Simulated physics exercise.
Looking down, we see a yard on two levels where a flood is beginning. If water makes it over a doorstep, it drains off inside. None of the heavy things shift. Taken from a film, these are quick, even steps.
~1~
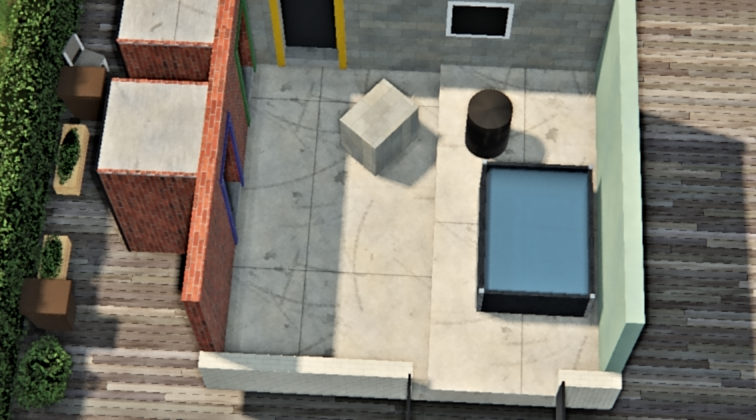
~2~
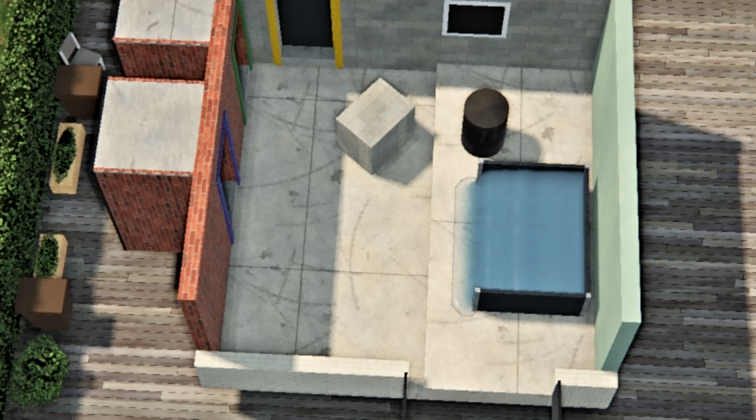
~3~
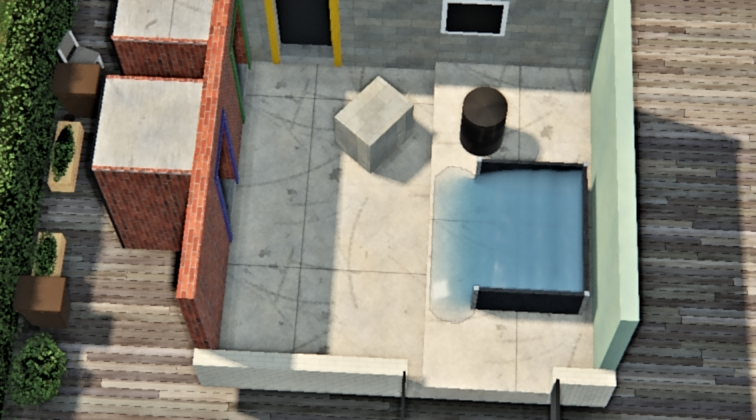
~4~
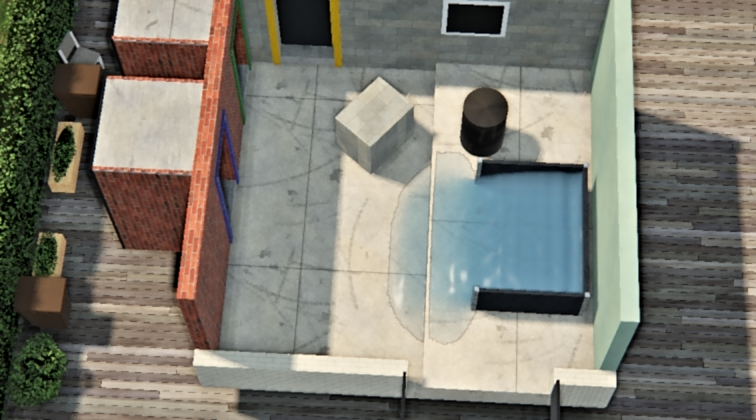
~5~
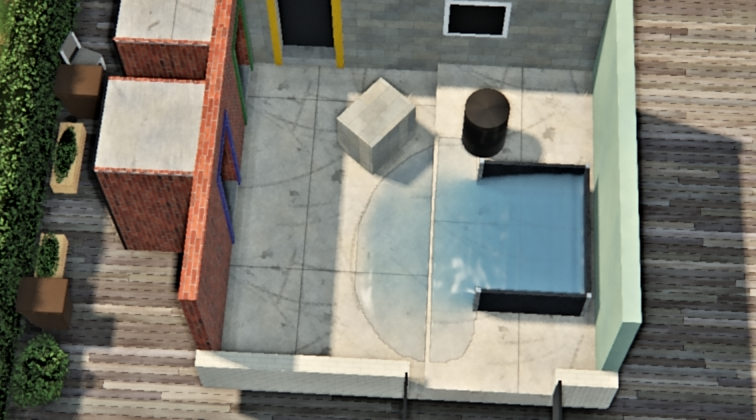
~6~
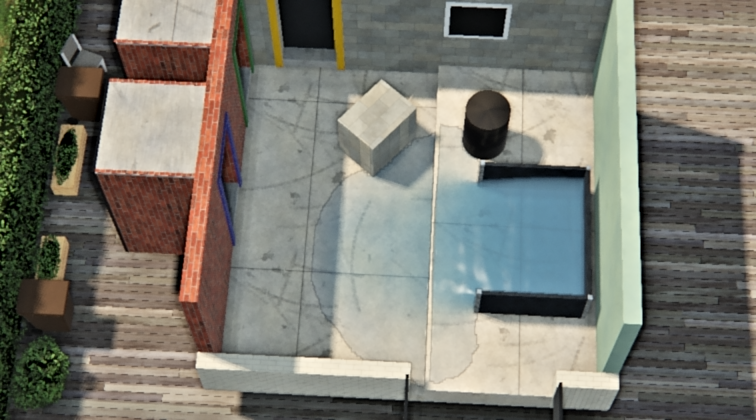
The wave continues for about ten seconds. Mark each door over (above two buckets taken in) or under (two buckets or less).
Green door: Under. Yellow door: Under. Blue door: Over.
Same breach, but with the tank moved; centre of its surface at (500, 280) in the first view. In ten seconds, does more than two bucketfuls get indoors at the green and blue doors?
My reading is that the green door remains below the mark while the blue door tops the mark.
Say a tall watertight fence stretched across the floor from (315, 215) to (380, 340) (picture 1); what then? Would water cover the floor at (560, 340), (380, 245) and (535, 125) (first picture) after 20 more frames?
Listed order: Spared, swamped, spared.
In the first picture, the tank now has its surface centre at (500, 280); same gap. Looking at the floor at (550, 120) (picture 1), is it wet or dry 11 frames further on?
Answer: Spared.
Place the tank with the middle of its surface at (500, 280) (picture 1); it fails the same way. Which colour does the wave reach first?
In my view it is the blue one.
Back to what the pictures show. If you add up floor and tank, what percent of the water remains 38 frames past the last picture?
Around 92 percent.
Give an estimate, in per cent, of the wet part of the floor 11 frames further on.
I reckon around 60 %.
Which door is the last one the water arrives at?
Result: The door marked yellow.
A moment on, water covers 55 % of the floor; the green door not reached, the yellow door not reached, the blue door under two buckets in.
Next, water covers 60 % of the floor; the green door wet at the sill, nothing in, the yellow door not reached, the blue door over two buckets in.
Then, water covers 65 % of the floor; the green door wet at the sill, nothing in, the yellow door wet at the sill, nothing in, the blue door far over two buckets in.
Later, water covers 65 % of the floor; the green door wet at the sill, nothing in, the yellow door wet at the sill, nothing in, the blue door far over two buckets in.
In the end, water covers 65 % of the floor; the green door wet at the sill, nothing in, the yellow door wet at the sill, nothing in, the blue door far over two buckets in.
